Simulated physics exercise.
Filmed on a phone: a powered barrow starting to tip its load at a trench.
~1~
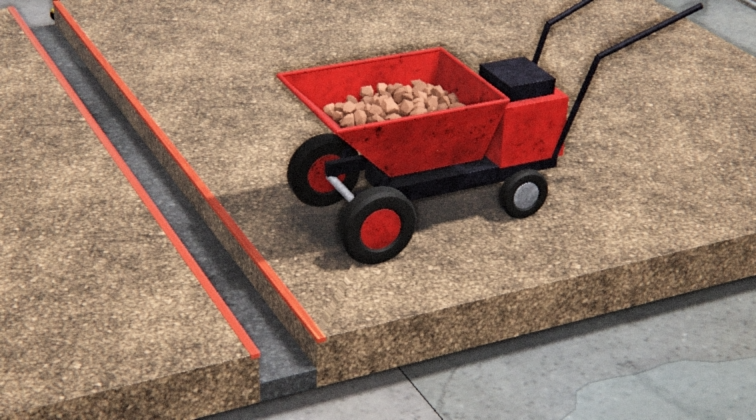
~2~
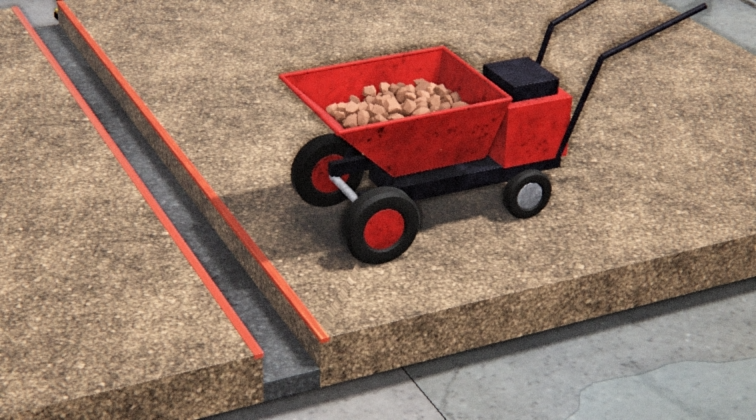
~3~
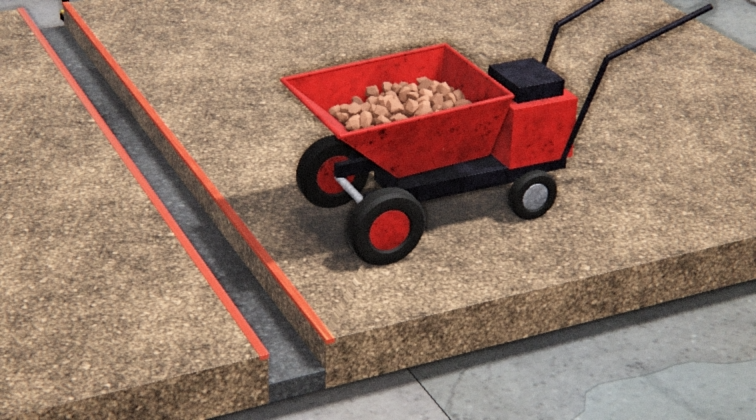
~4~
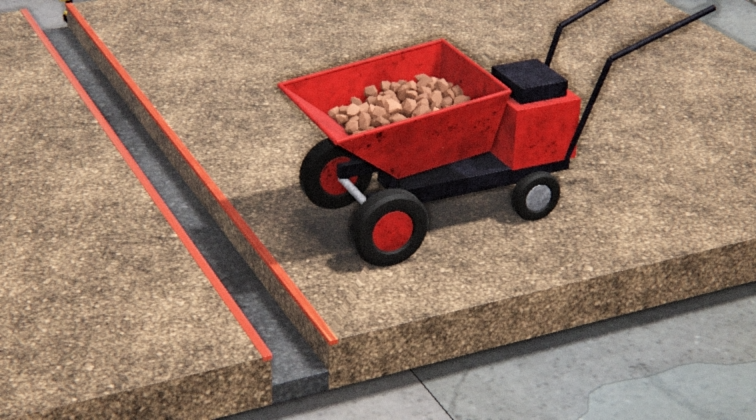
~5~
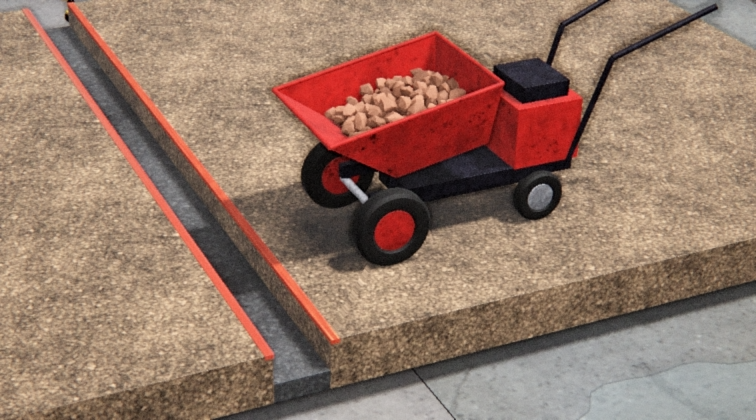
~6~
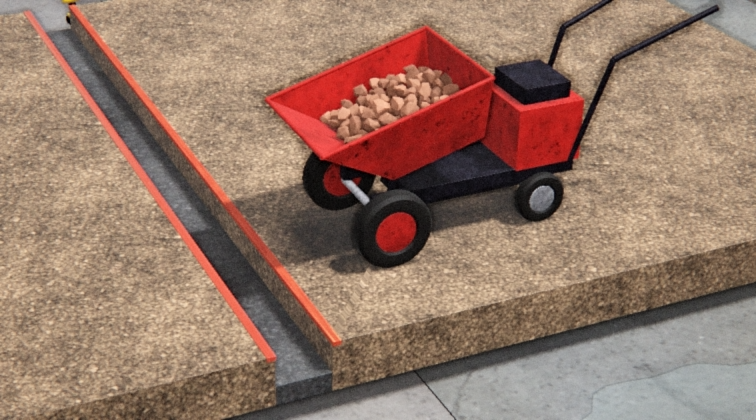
A red skip on a small powered barrow, heaped with pinkish-brown rubble, sits level at first, then tilts gradually forward to the left, its back rising from the black chassis while the wheels stay put. The barrow stands right of a narrow, orange-edged grey trench, its black handles at upper right. The view looks down on a gritty brown slab above grey paving, drifting very slightly.
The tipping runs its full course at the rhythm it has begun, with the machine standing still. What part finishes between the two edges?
It catches more than half.
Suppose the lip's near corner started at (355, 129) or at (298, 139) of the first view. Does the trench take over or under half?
At the first place above a half, at the second the smaller part.
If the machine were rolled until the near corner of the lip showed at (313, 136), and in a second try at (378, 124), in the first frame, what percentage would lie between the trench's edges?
The first gives 50 %, the second 70 %.
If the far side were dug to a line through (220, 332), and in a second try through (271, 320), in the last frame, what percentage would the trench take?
Near 100 % and 40 %.
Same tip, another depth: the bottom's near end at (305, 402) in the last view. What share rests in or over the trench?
About 90 per cent.
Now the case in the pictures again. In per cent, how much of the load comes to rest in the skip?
Roughly 0 in a hundred.
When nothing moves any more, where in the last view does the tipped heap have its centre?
Roughly at (231, 274).
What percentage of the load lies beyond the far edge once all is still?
Close to 15 per cent.
Shortly afterwards, skip tipped steeply; the whole lot in the skip.
Next, skip tipped right over; the bulk in the skip; a little in or heaped over the trench; only a few beyond it.
Some moments later, skip tipped right over; a little in the skip; the bulk in or heaped over the trench; a little beyond it.
In the end, skip tipped right over; only a few in the skip; the bulk in or heaped over the trench; near a quarter beyond it.
